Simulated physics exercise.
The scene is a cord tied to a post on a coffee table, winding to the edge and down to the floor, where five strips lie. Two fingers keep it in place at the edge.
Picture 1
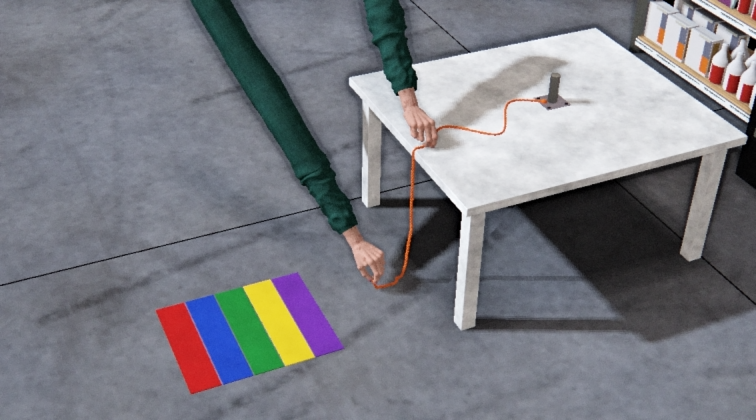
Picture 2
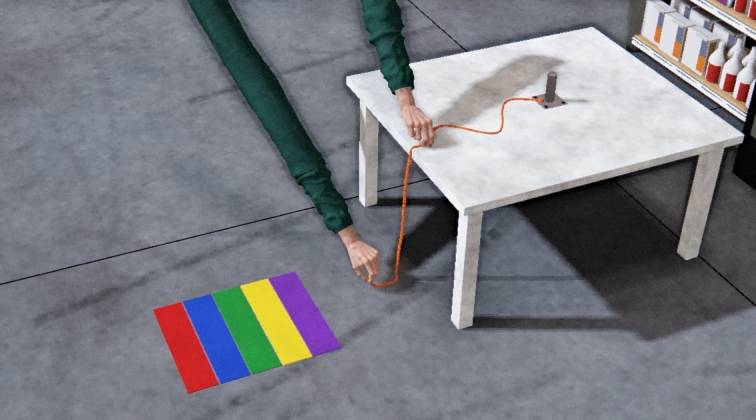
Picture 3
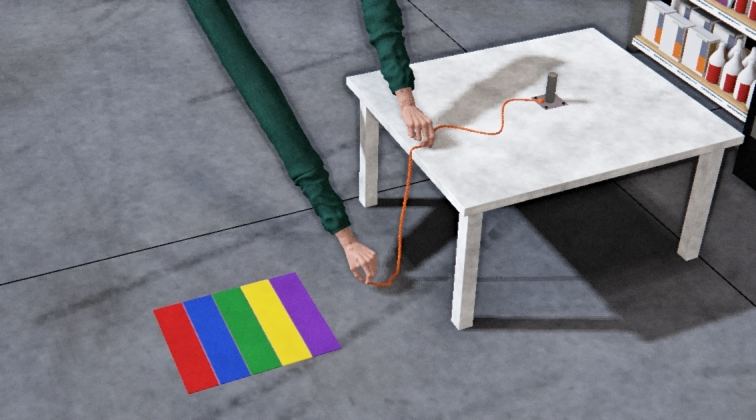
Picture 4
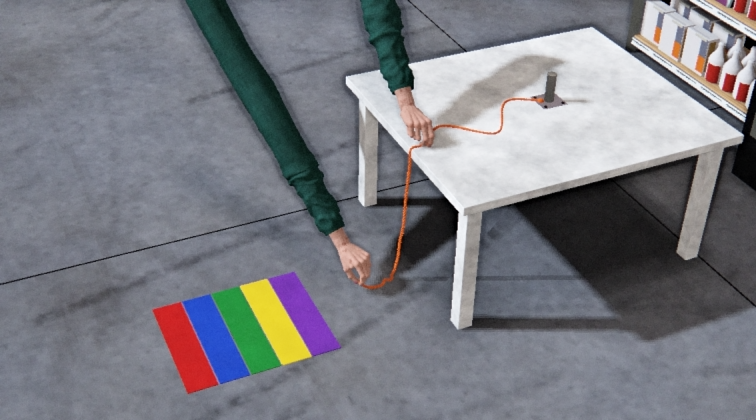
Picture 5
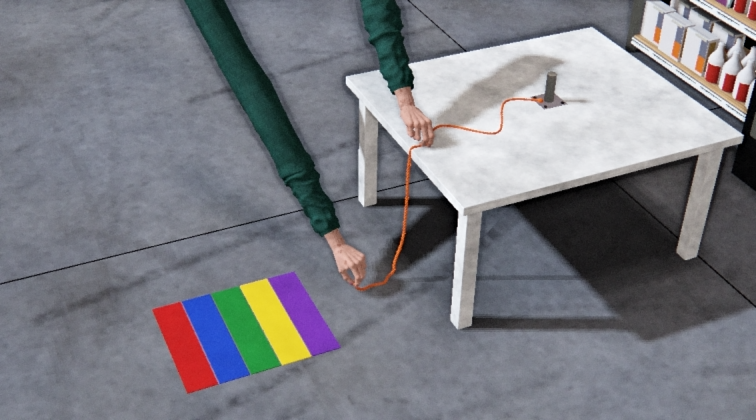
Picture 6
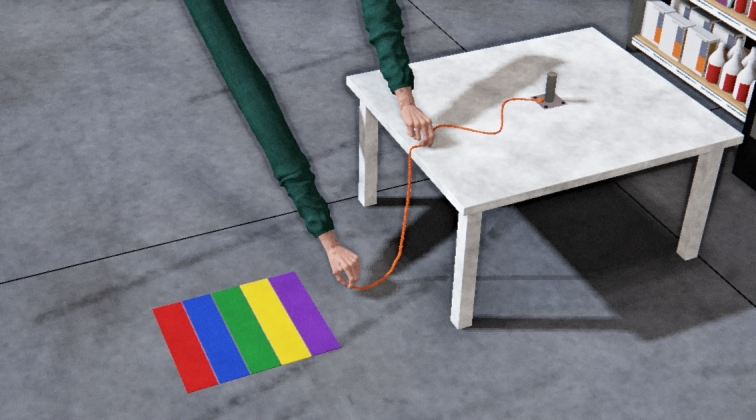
At first, an orange cord runs from a post on a white table to the edge, where one hand pins it, and down to another hand near the floor. The lower hand then draws the cord's end slightly left, closer to the colored strips, while the upper hand stays still.
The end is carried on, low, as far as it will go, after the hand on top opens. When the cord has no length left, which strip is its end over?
The blue strip.
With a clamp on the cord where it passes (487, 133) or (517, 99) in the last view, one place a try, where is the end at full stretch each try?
First try near (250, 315), second near (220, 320).
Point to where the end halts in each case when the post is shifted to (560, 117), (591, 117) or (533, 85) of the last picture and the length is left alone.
Near (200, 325); near (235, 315); near (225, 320).
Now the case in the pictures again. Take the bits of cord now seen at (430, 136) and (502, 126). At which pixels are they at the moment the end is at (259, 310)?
Taking them in turn, (405, 164) and then (473, 125).
A little later, end near (259, 310); over yellow.
Next, end near (229, 318); over green.
When it is tight, end near (211, 323); over blue. It halts on the blue strip.
